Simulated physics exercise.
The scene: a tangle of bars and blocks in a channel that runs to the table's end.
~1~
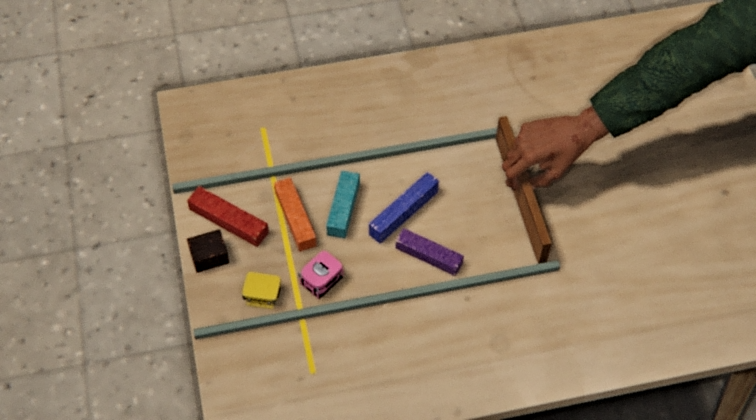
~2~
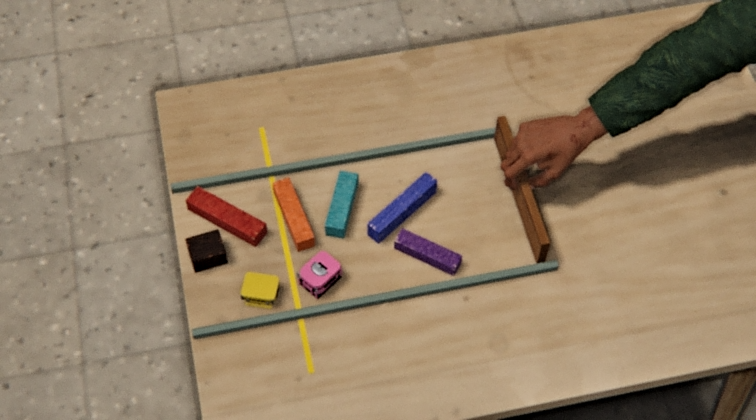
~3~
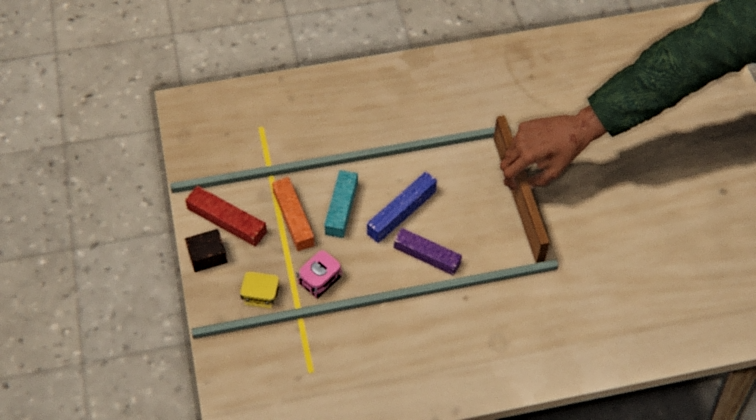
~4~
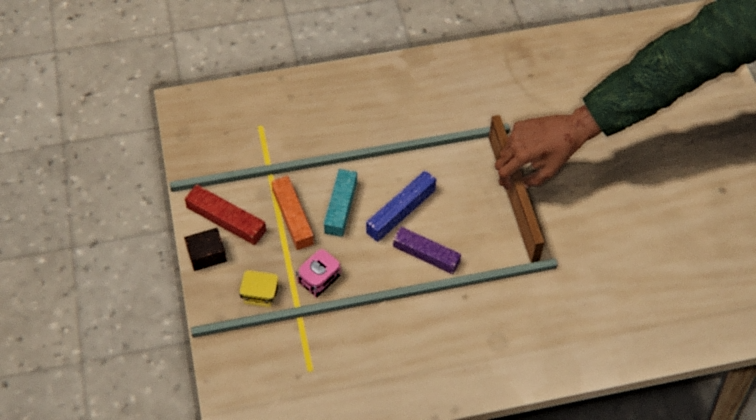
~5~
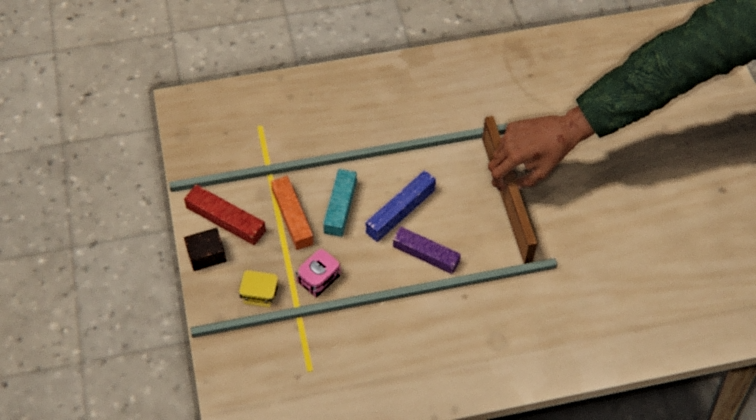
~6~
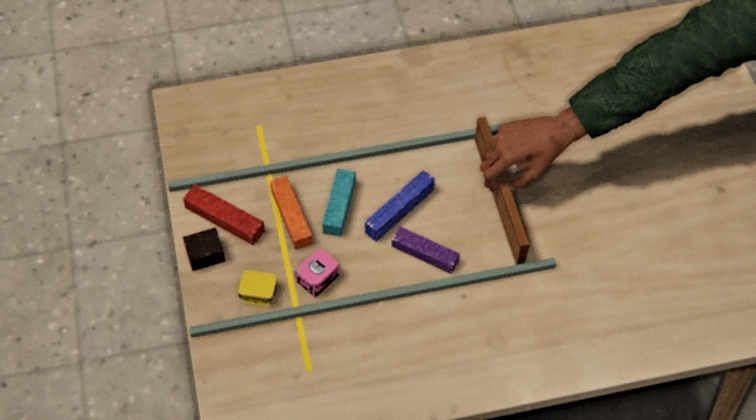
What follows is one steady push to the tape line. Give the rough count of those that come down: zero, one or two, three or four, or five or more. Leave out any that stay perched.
Outcome: The number that fall off is zero.
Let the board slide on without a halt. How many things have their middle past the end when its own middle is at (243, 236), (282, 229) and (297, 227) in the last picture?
In that order 2, 0 and 0.
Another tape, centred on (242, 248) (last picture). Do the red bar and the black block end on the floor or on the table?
The red bar drops off, the black block drops off.
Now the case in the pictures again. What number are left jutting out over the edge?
Overhanging: 2.
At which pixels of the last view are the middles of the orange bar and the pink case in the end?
First (226, 220), then (262, 295).
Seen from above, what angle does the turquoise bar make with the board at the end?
About 20°.
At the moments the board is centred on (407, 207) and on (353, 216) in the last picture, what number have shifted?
The counts are 2 and 5.
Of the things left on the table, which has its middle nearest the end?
The red bar.
Soon after, none off yet; black block at rest near (204, 249); red bar at rest near (224, 214); yellow case at rest near (258, 289).
At rest, the number that fall off is zero.
